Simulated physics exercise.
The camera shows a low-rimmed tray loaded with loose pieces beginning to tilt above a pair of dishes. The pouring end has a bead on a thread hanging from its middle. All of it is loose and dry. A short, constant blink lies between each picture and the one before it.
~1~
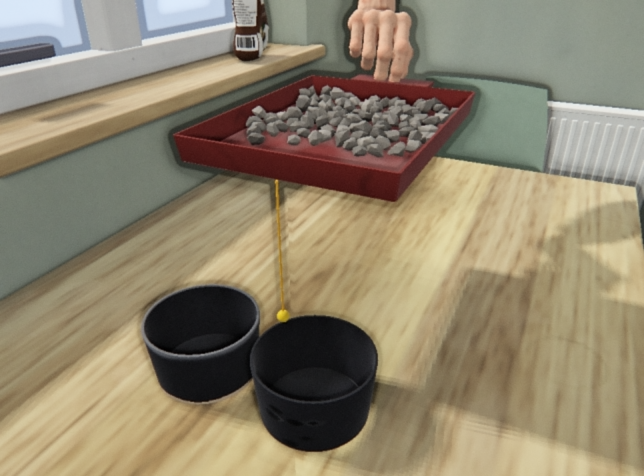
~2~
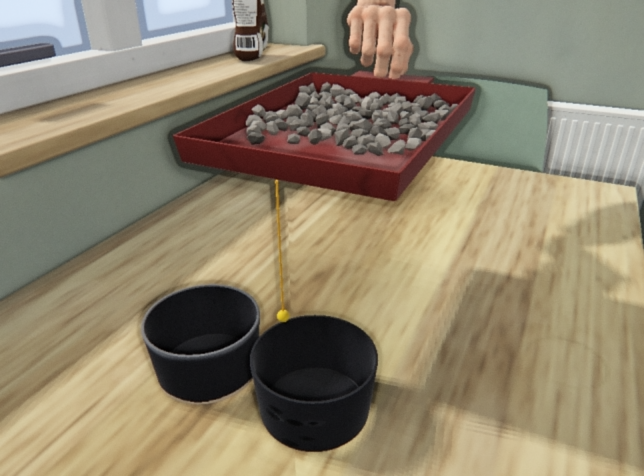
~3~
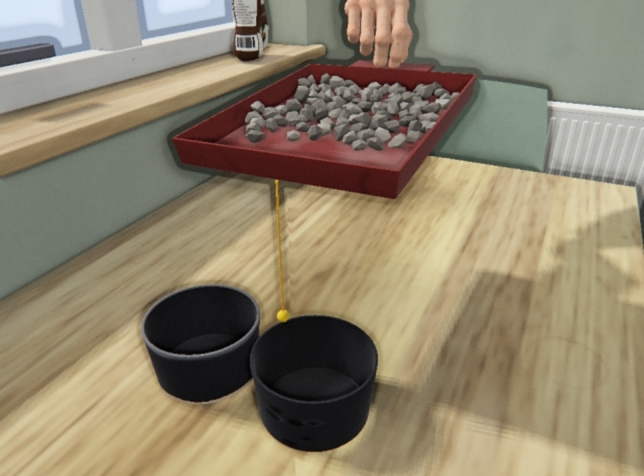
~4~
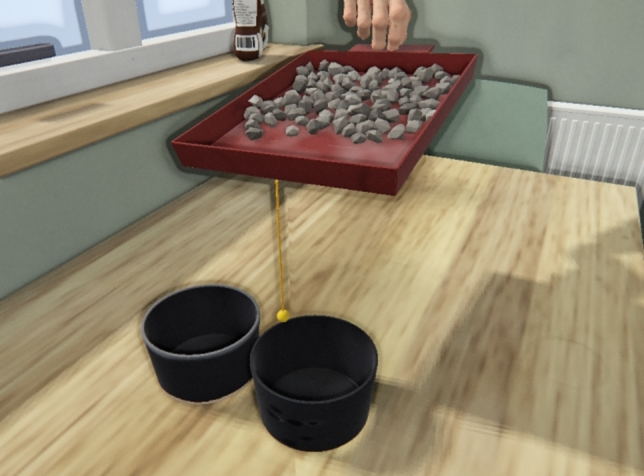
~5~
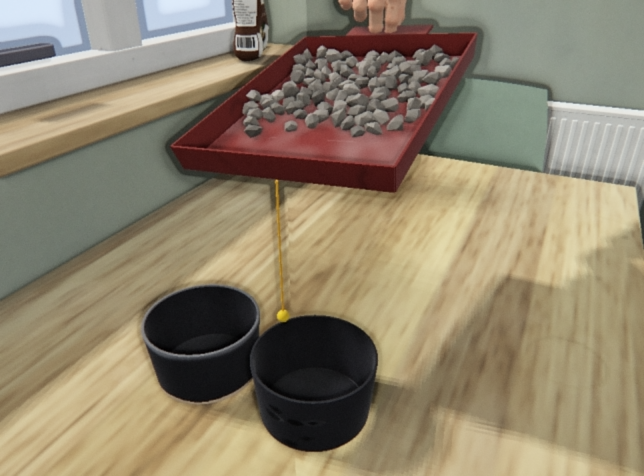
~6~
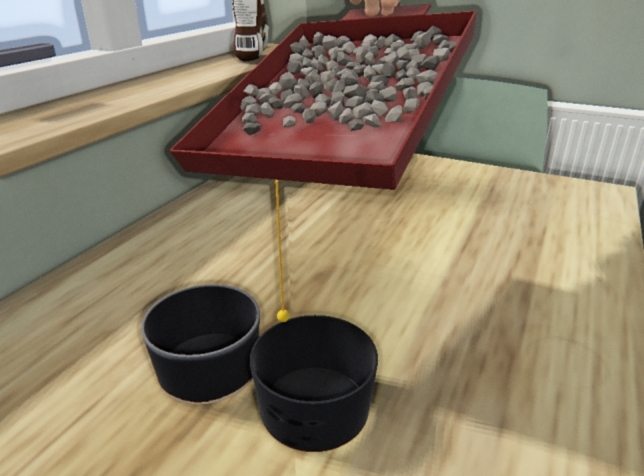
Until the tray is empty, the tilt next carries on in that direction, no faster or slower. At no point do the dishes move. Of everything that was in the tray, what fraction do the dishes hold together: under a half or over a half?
Together they hold over a half.
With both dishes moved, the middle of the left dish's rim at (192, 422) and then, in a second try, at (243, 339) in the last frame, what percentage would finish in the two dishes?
It comes to roughly 10 per cent in one try and roughly 40 per cent in the next.
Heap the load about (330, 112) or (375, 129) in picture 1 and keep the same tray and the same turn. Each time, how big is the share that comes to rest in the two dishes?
Shares in turn: 70 % and 60 %.
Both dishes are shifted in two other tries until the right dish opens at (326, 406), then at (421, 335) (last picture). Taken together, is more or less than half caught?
Placing 1: A majority of it. Placing 2: A minority of it.
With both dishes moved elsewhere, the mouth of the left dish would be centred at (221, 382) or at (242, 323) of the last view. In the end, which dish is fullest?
Well, first the left-hand one, then the left-hand one.
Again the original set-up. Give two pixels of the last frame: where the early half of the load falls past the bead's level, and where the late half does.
Around (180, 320) at first; around (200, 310) after that.
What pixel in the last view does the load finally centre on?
Near pixel (199, 372).
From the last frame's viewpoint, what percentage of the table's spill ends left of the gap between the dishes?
Roughly 90 in a hundred.
Soon, tray tipped steeply; nearly all on the tray; a stray few in the air.
A while on, tray tipped right over; about a third on the tray; about a third in the left dish; about a quarter outside both; a small part in the air.
Towards the end, tray tipped past a quarter turn; a stray few in the right dish; about two thirds in the left dish; about a third outside both.
Finally, tray tipped past a quarter turn; a stray few in the right dish; about two thirds in the left dish; about a third outside both.
